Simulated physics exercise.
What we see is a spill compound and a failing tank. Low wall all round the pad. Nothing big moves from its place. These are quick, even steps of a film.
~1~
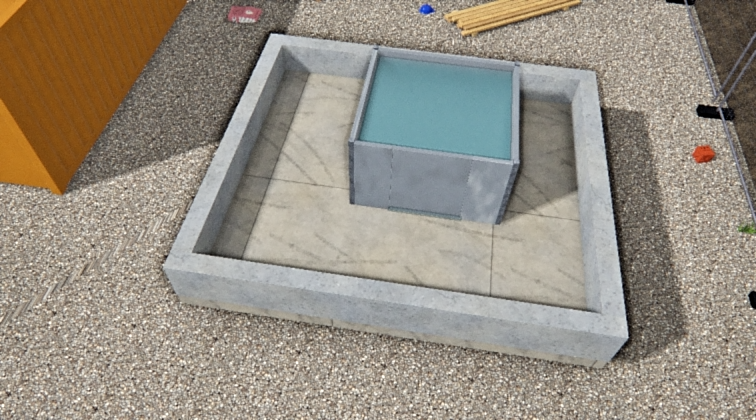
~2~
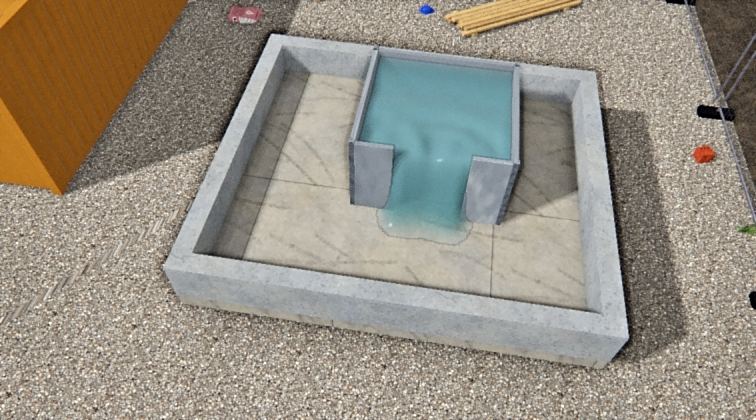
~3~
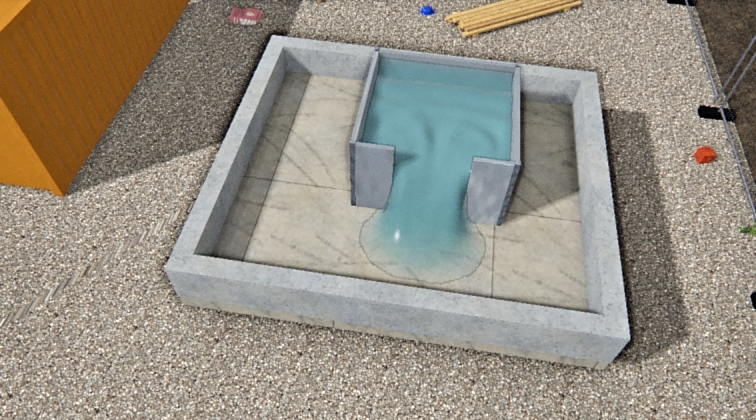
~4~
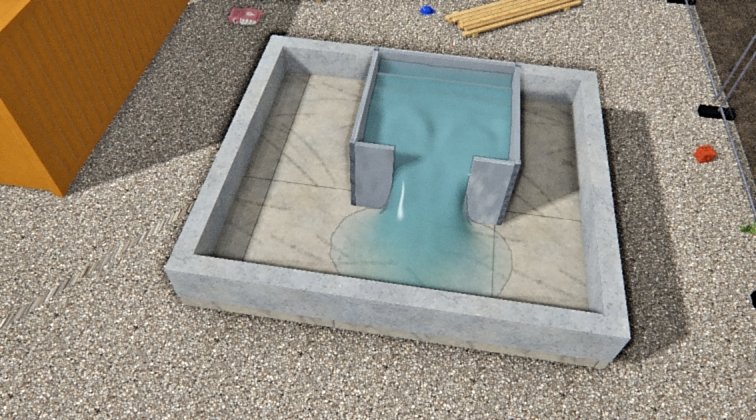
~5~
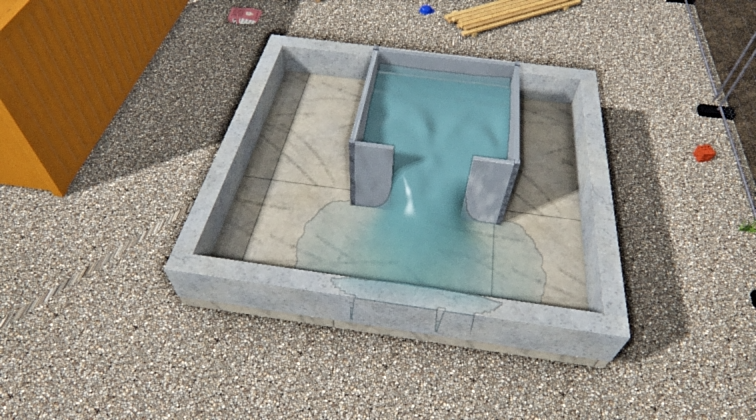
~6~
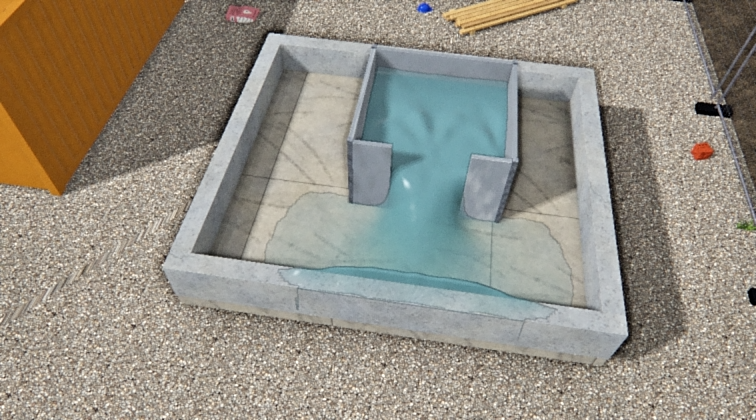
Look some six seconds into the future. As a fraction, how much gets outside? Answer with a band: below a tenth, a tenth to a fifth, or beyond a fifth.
Below a tenth.
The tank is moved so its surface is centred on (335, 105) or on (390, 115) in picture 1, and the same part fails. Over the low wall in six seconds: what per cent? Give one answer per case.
Near 8 percent, then near 6 percent.
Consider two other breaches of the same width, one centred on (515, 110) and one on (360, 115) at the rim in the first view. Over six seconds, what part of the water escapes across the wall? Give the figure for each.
Results in order: 8% and 6%.
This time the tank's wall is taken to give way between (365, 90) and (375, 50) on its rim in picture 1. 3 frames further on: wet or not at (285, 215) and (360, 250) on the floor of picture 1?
First point swamped, second point bare.
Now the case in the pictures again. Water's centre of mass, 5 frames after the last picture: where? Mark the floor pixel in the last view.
I'd mark it close to (414, 207).
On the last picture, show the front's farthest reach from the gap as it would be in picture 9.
By then the tip should be at about (202, 275).
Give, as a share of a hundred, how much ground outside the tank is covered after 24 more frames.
Some 100 in a hundred.
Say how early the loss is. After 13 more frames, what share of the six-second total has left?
It should be close to 95 percent by then.
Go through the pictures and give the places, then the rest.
The first picture shows still water in the water tank at (439, 105).
In the second picture, water pours out at (428, 190) and has run to (463, 234).
In the third picture, water pours out at (428, 194) and has run to (446, 276).
In the fourth picture, the front is at a hidden place, out from the gap at (428, 195).
In the fifth picture, the front is at a hidden place, out from the gap at (428, 195).
In the sixth picture, the front is at a hidden place, out from the gap at (426, 194).
A moment on, water covers 35 % of the floor; the low wall has let 1 % over.
Next, water covers 40 % of the floor; the low wall has let 2 % over.
Then, water covers 70 % of the floor; the low wall has let 5 % over.
Later, water covers 80 % of the floor; the low wall has let 5 % over.
In the end, water covers 80 % of the floor; the low wall has let 5 % over.
